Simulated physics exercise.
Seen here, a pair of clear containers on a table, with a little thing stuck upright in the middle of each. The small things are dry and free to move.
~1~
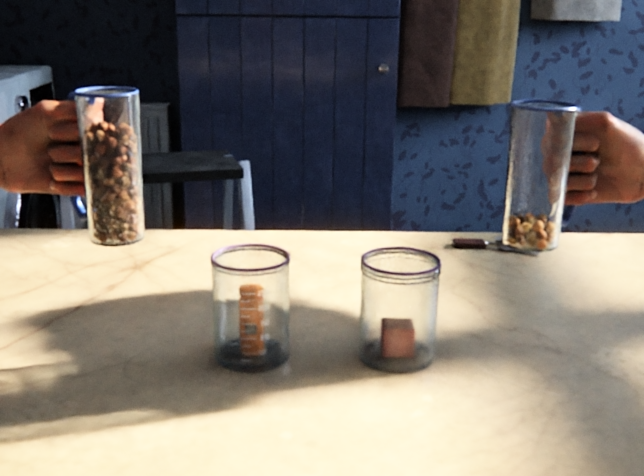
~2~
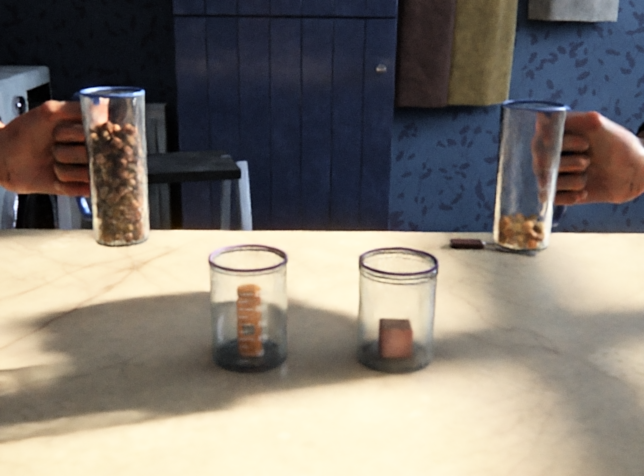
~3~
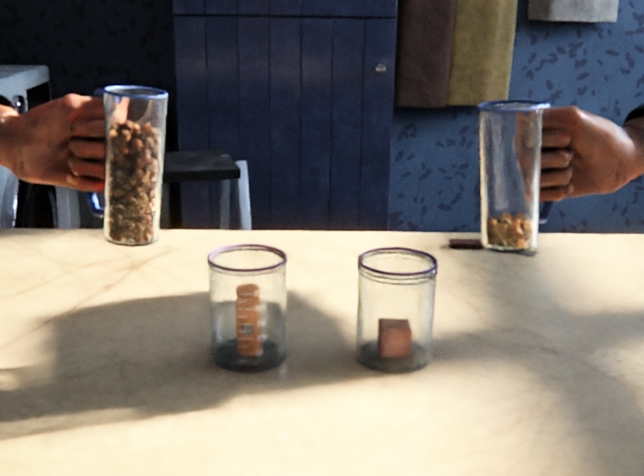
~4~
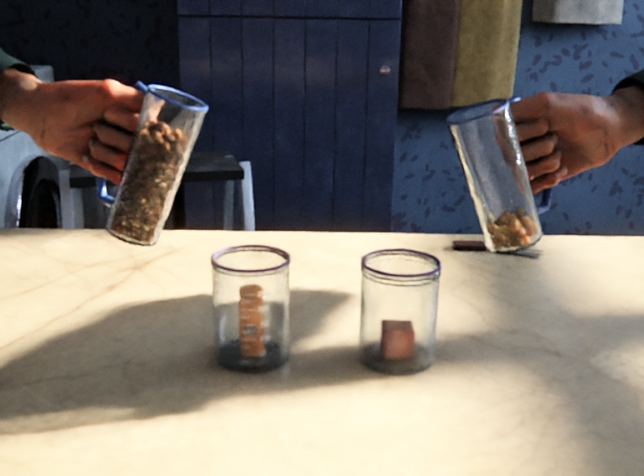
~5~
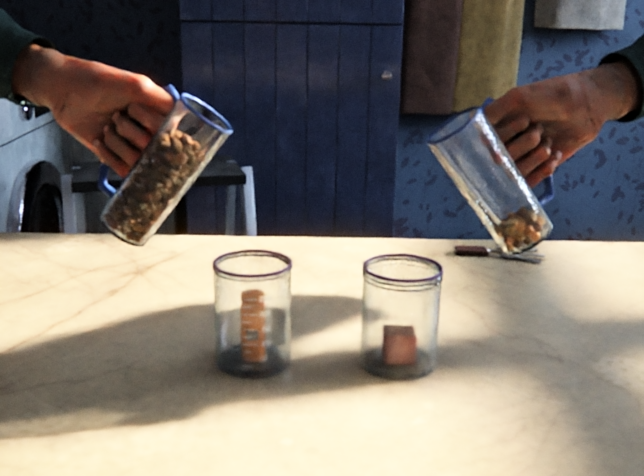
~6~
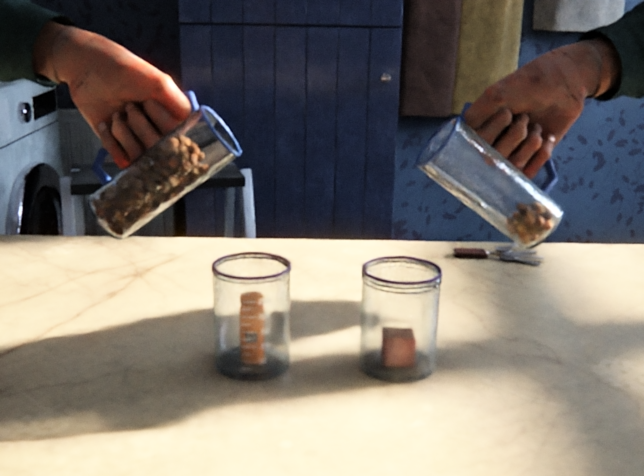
Two hands holding clear cups, the left one mostly full of small brown pieces and the right one nearly empty, move inward behind two glass containers, each with a small object inside. The hands then tilt the cups steadily toward each other until both lean steeply, while the containers stay still.
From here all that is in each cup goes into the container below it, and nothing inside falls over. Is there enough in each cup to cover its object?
Left thing still sticks out, right thing still sticks out.
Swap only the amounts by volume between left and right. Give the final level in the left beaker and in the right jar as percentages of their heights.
Near 20 on the left, 65 on the right.
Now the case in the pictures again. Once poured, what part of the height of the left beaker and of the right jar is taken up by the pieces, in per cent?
Left about 65, right about 30.
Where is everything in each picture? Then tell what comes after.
Small canister in the left beaker (252, 318), reaching well over half way up; left cup (112, 167), three quarters full of cereal balls; small block in the right jar (397, 336), reaching about a third of the way up; right cup (537, 176), nearly empty of roasted chickpeas, in the first picture.
Left cup (117, 168), upright; right cup (527, 176), upright, in the second picture.
Left cup (134, 167), tipped 5°; right cup (509, 176), tipped 5°, in the third picture.
Left cup (154, 168), tipped 21°; right cup (497, 178), tipped 21°, in the fourth picture.
Left cup (164, 173), tipped 37°; right cup (491, 183), tipped 37°, in the fifth picture.
Small canister in the left beaker (252, 326); left cup (163, 175), tipped 52°; small block in the right jar (398, 346); right cup (490, 185), tipped 52°, in the sixth picture.
Then, 0.29 s later than the last frame, left beaker empty, all of its cupful still in the cup; right jar empty, all of its cupful still in the cup.
Then, 0.66 s later than the last frame, left beaker empty, all of its cupful still in the cup; right jar empty, all of its cupful still in the cup.
Then, 1.06 s later than the last frame, left beaker a quarter full, roughly half of its cupful still in the cup; right jar nearly empty, roughly two thirds of its cupful still in the cup.
When it is over, left beaker two thirds full (surface near (252, 299)), one piece on the table; right jar a third full (surface near (399, 334)), nothing beside it; the left thing is still showing; the right thing is still showing.
